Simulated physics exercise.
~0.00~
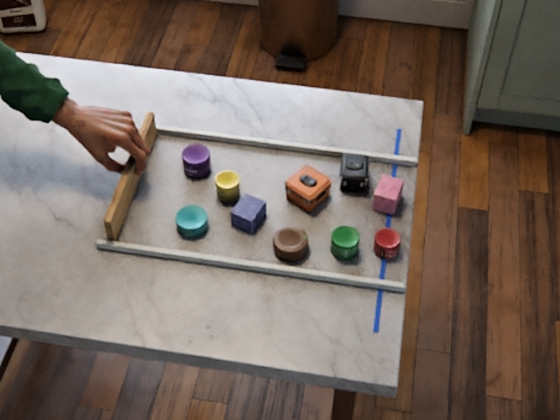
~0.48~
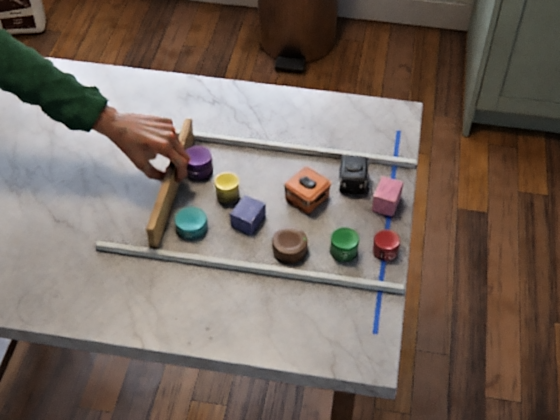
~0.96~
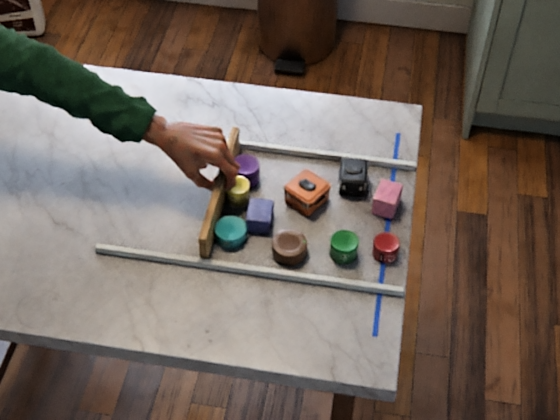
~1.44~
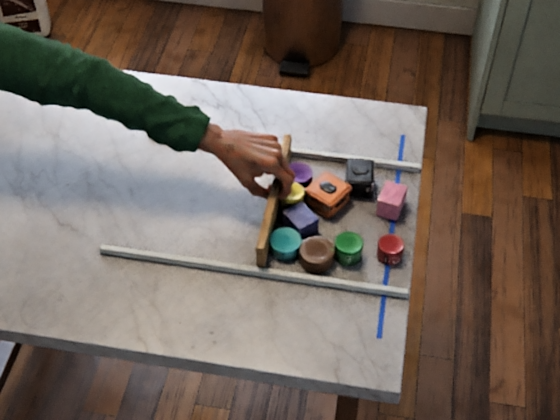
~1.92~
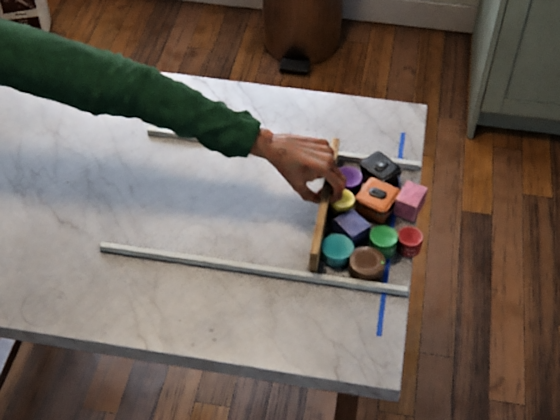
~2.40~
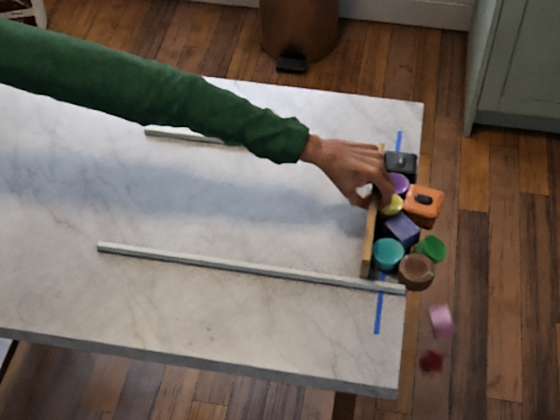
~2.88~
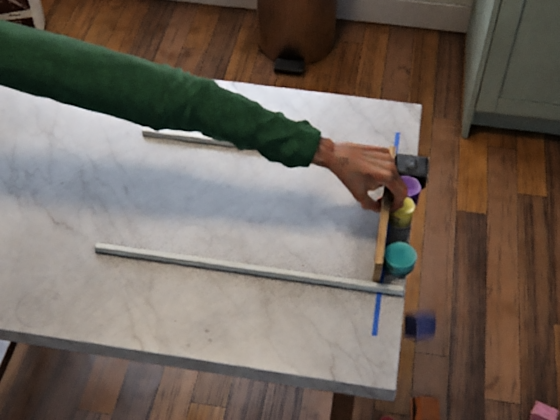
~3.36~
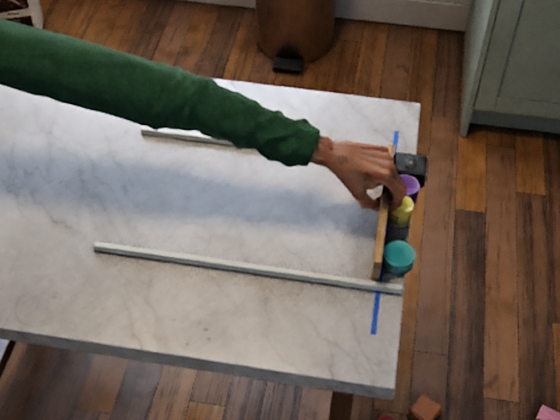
A hand in a green sleeve pushed a wooden board to the right between two rails on a marble table, gathering small colorful blocks and tubs ahead of it until most dropped off the edge, leaving black, purple, yellow and teal ones beside the board.
